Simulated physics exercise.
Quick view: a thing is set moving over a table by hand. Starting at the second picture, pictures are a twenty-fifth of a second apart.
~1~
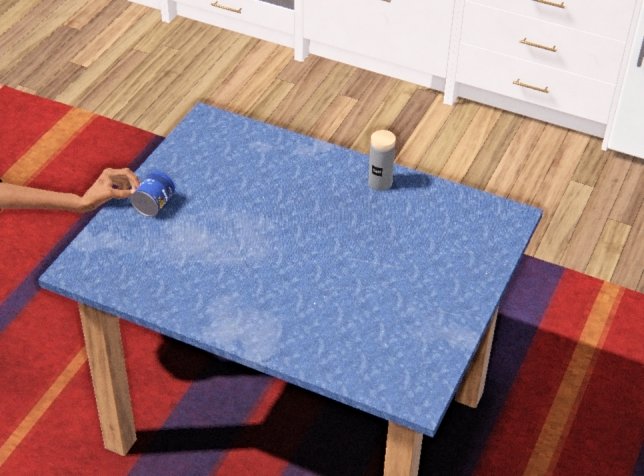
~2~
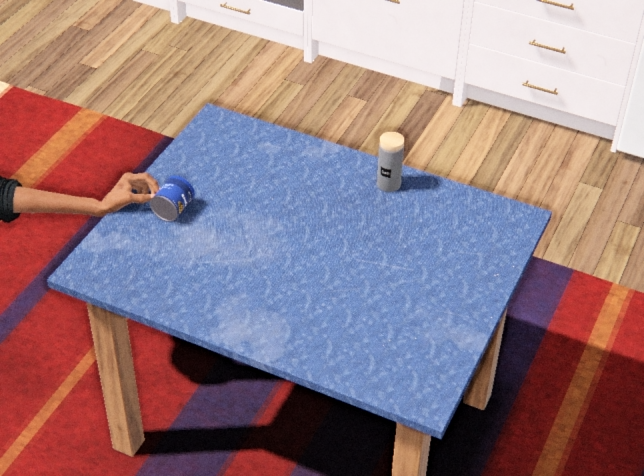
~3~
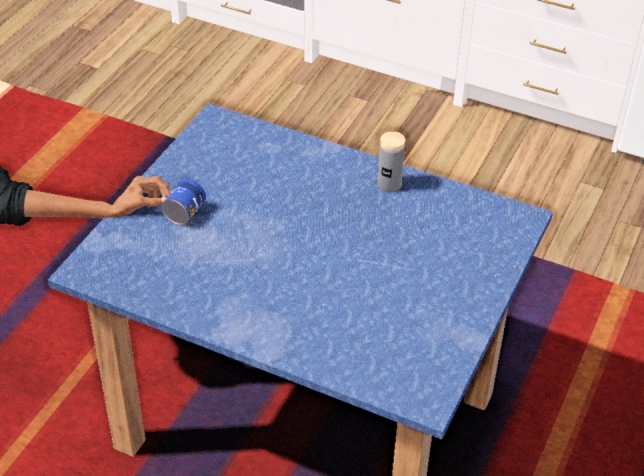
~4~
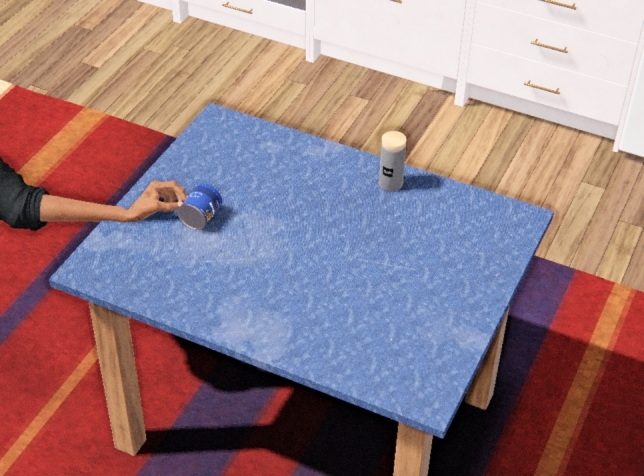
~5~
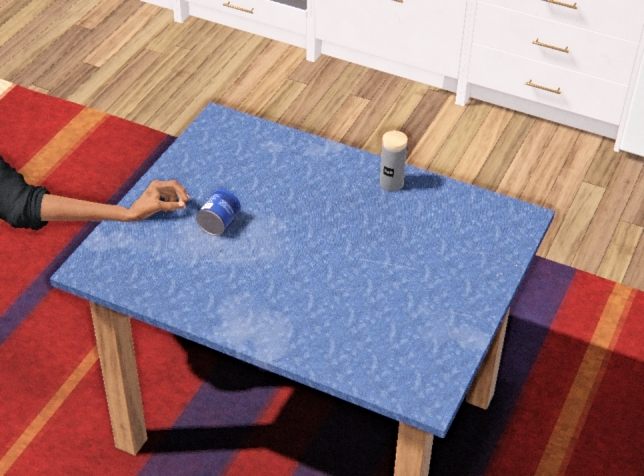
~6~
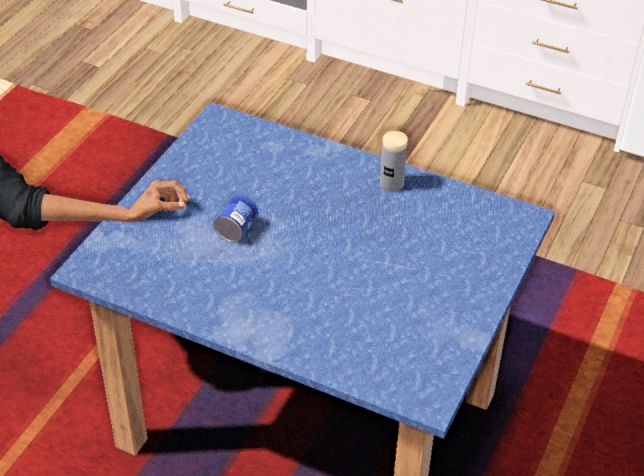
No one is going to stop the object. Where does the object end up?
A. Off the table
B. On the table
Off the table (A).
Then, 0.30 s later than the last frame, blue tin moved well along near (362, 263).
Then, 0.60 s later than the last frame, blue tin moved well along near (478, 303).
Then, 1.00 s later than the last frame, blue tin now off the table.
When it is over, off the table, blue tin.
